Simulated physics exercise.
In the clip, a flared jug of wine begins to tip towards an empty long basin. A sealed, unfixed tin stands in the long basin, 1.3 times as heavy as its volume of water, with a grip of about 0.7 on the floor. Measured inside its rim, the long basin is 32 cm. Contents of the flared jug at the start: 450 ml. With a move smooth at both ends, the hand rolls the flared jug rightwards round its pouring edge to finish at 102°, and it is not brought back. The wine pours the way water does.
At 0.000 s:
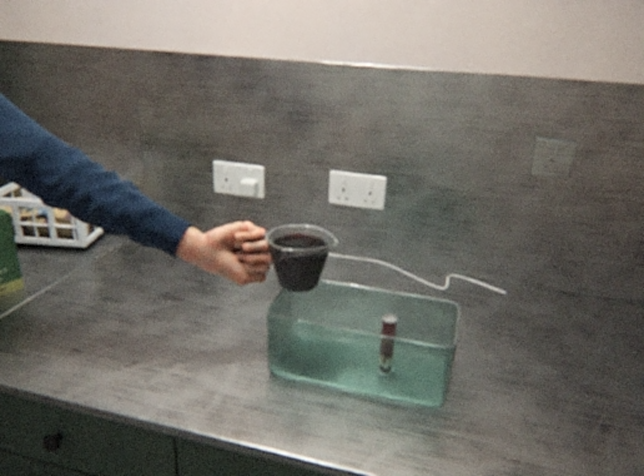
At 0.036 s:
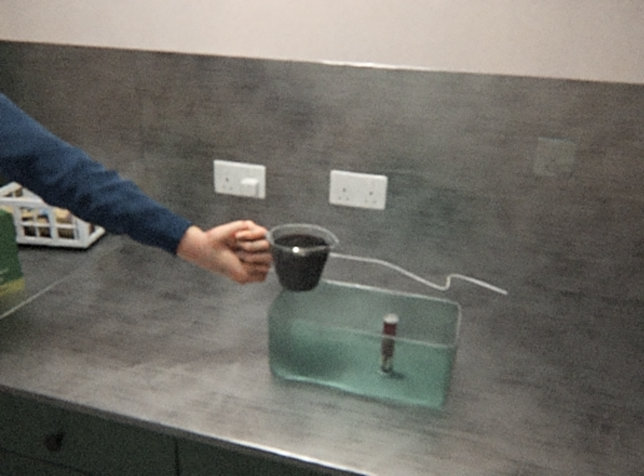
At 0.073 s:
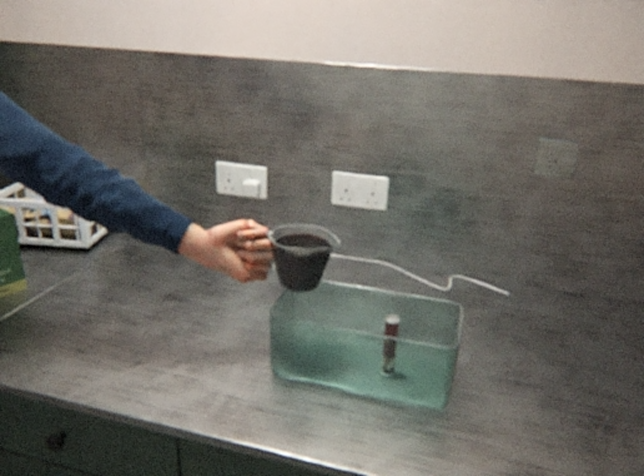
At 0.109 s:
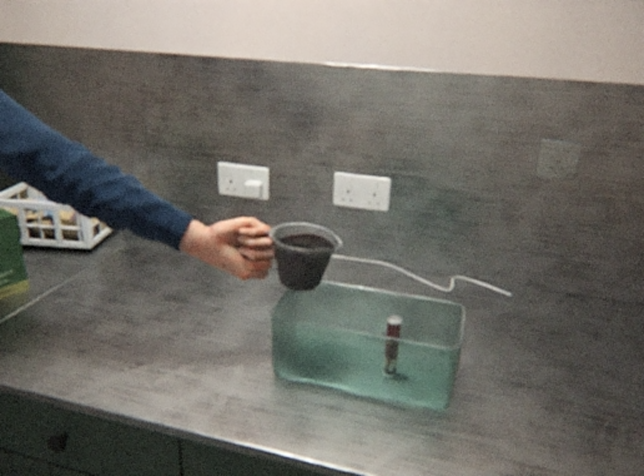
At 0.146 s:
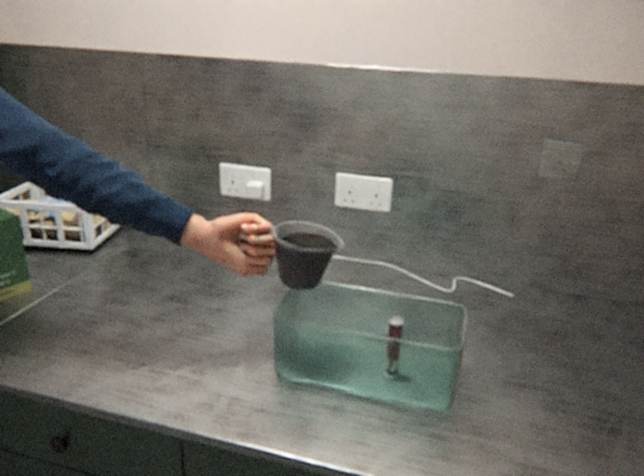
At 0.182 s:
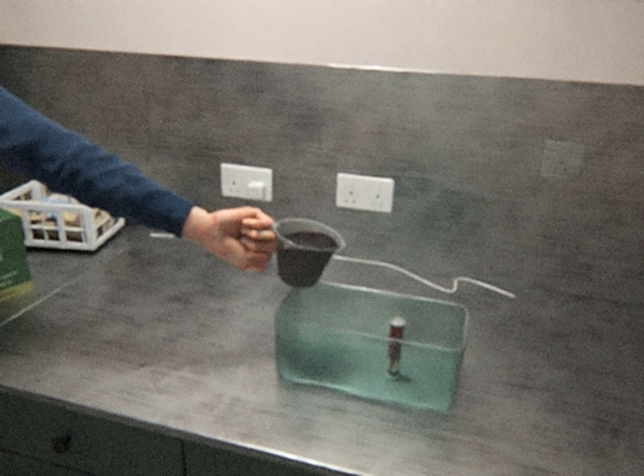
A hand at the end of a blue sleeve reaches in from the left and slowly rolls a flared clear jug of dark wine slightly rightwards, while the view drifts very slightly. Seen from slightly above, a grey worktop meets a matching splashback with white sockets. A long greenish see-through basin holding a small dark upright tin sits below right, near a pale cable, with a white basket and green box at left.
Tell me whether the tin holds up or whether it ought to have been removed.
It will go down.
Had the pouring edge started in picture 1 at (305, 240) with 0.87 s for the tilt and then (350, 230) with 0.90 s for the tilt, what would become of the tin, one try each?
The tin stays vertical the first time and stays vertical the second time.
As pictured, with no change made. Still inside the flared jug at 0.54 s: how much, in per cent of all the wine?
68 %.
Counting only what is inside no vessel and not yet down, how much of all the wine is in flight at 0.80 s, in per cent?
I'd say some 28 per cent is in the air.
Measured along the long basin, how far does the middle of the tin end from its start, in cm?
5.5 cm.
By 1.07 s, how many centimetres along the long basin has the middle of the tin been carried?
It has moved some 6 cm.
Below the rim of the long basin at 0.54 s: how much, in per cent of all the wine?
I reckon close to 5 percent of it.
By 0.54 s the tilt is 70° and 68 per cent is still to pour; the tin stands where it began.
By 0.80 s the tilt is 100° and 9 per cent is still to pour; the tin leans 22°.
By 1.07 s the tilt is 102° and 0 per cent is still to pour; the tin lies on its side.
By 1.37 s the tilt is 102° and 0 per cent is still to pour; the tin lies on its side.
At rest the tin lies on its side.
